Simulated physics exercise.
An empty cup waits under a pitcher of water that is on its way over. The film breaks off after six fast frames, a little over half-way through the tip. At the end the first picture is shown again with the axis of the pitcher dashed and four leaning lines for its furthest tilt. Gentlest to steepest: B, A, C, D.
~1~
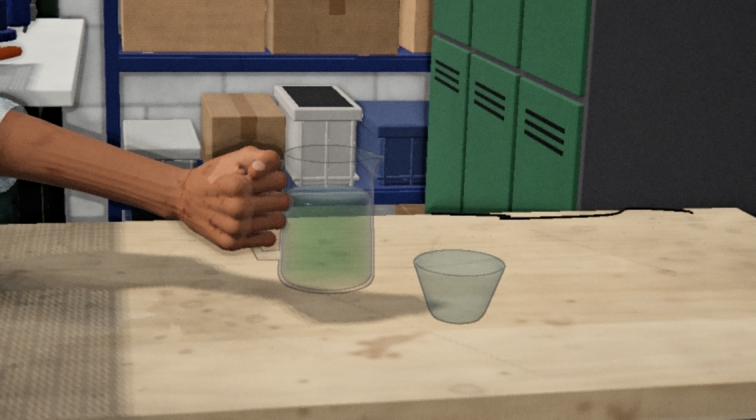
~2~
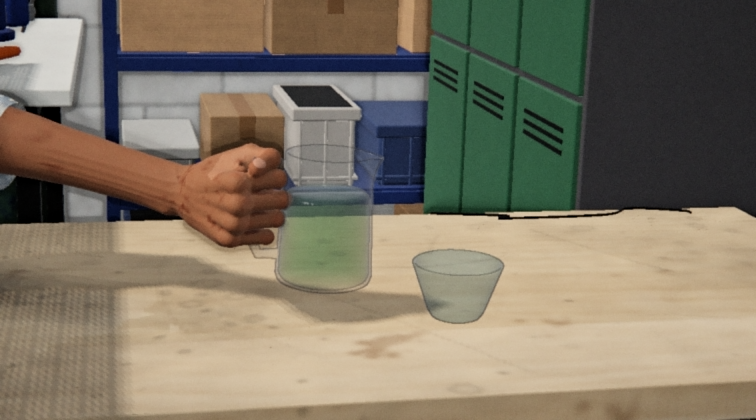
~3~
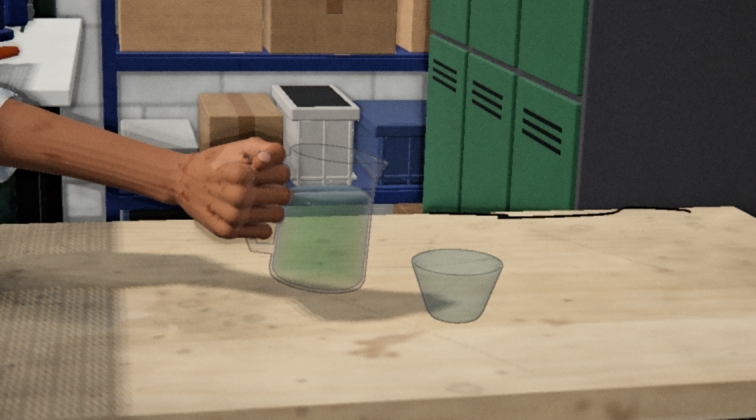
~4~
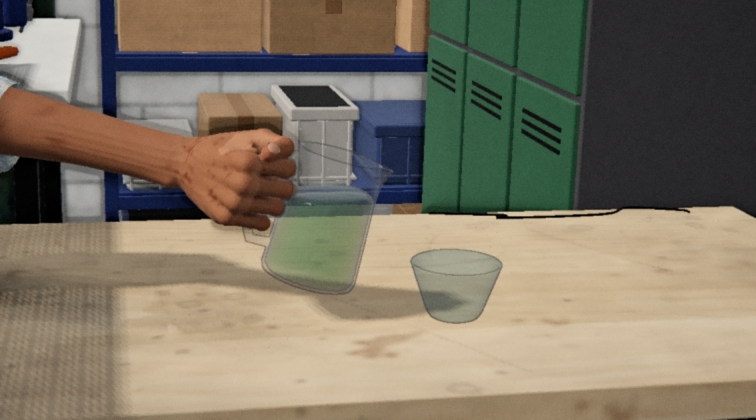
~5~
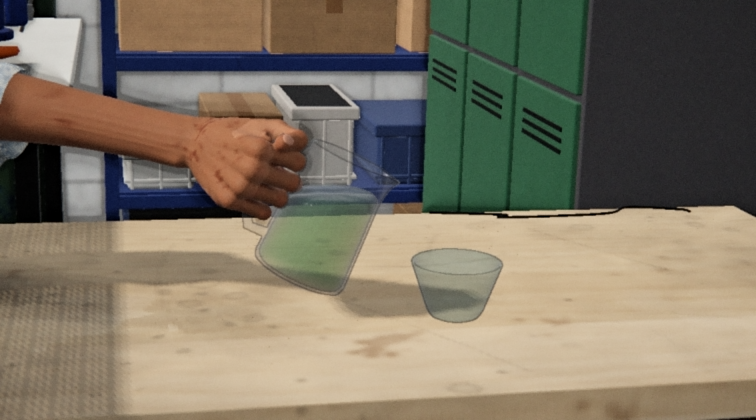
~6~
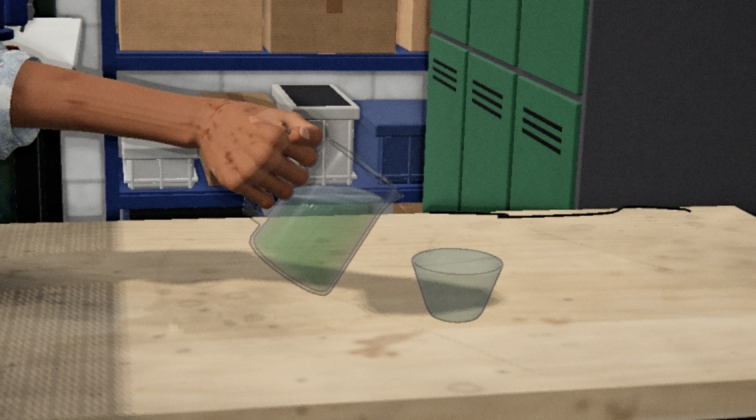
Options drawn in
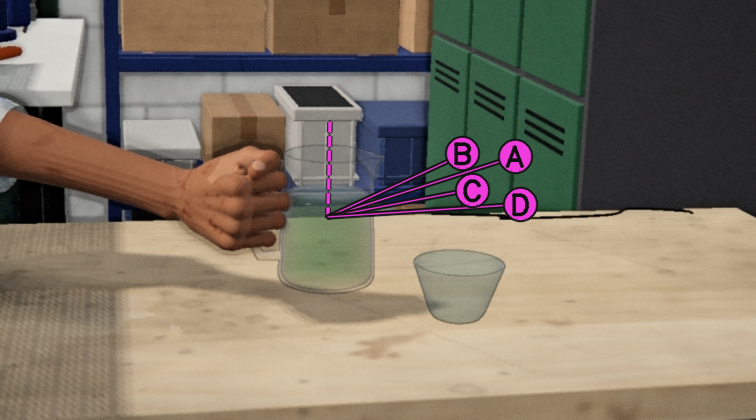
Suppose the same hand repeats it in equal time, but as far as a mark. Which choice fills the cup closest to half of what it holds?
It is B.
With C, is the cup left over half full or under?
Over half.
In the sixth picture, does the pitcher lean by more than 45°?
No, it does not.
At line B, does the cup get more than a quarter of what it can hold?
Yes.
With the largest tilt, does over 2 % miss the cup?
Yes.
In magenta, A at (498, 161); B at (447, 161); C at (455, 192); D at (503, 205).
If A is chosen, the cup ends with about 64 % of what it can hold; 8 % of the water is spilt.
If B is chosen, the cup ends with about 49 % of what it can hold.
If C is chosen, the cup ends with about 72 % of what it can hold; 17 % of the water is spilt.
If D is chosen, the cup ends with about 73 % of what it can hold; 29 % of the water is spilt.
